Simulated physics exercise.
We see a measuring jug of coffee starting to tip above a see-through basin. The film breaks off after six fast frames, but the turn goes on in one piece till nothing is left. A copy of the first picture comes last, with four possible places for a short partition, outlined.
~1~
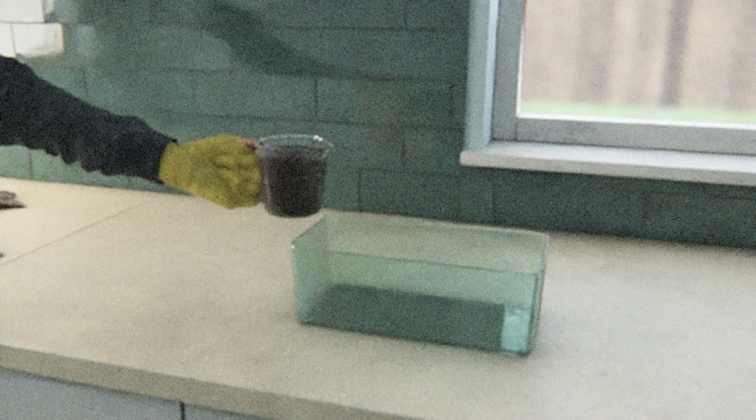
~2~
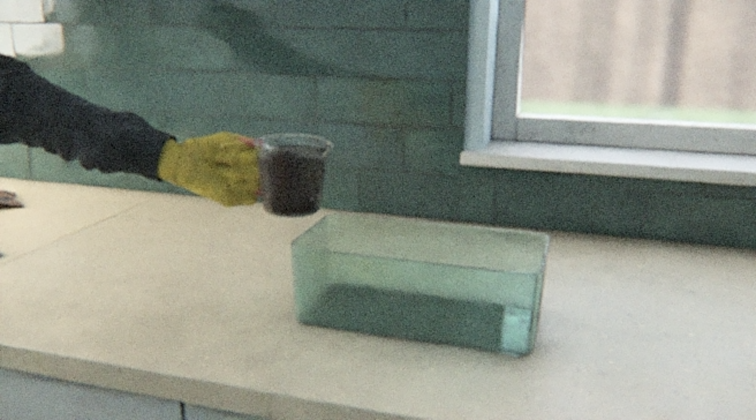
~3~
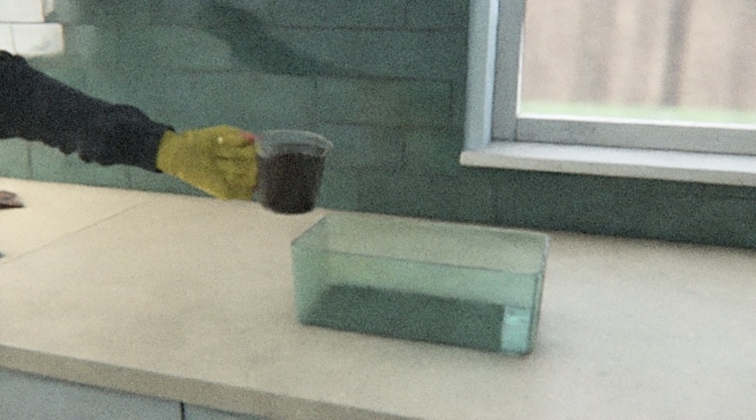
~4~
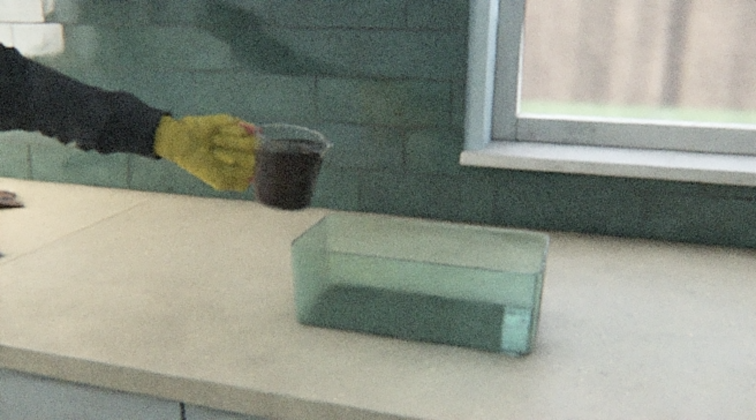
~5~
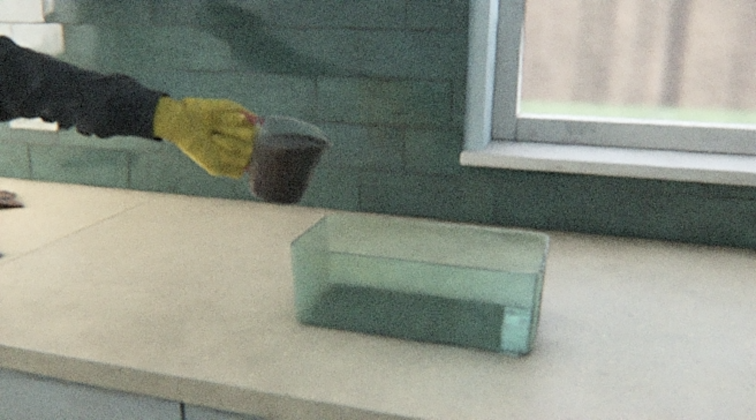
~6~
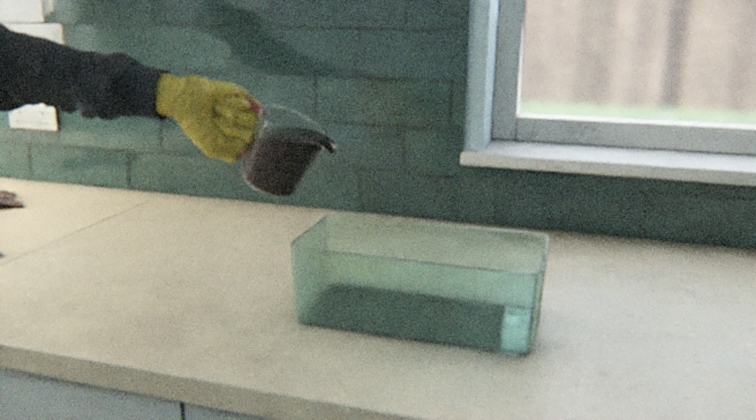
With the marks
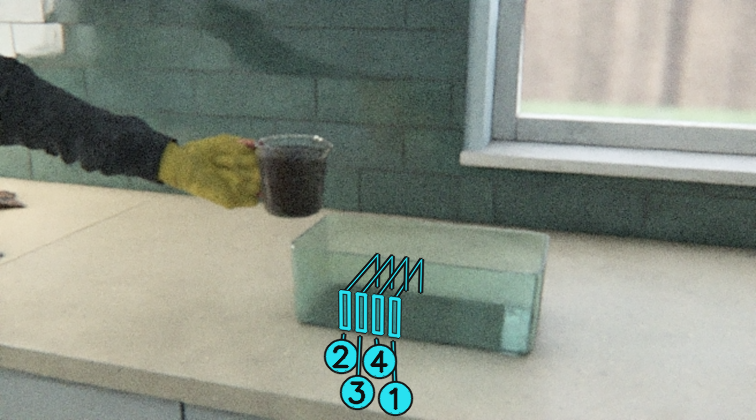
A yellow-gloved hand on a dark-sleeved arm reaches in from the left, holding a clear jug of dark coffee above a pale counter, seen from slightly above by a still camera. A see-through greenish basin sits below to the right, before dark green wall tiles and a white-framed window. The hand lifts slightly and gradually tilts the jug rightward until coffee reaches just over its lip.
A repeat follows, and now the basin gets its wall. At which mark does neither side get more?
4 beats the others.
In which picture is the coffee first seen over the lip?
Picture 6.
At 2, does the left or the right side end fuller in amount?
The right one.
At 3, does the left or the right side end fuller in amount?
The right one.
On the marked copy, 1 at (393, 341); 2 at (343, 334); 3 at (360, 336); 4 at (376, 339).
With 1, about 95 % ends left of the wall and 3 % right of it.
With 2, about 4 % ends left of the wall and 95 % right of it.
With 3, about 13 % ends left of the wall and 86 % right of it.
With 4, about 53 % ends left of the wall and 45 % right of it.
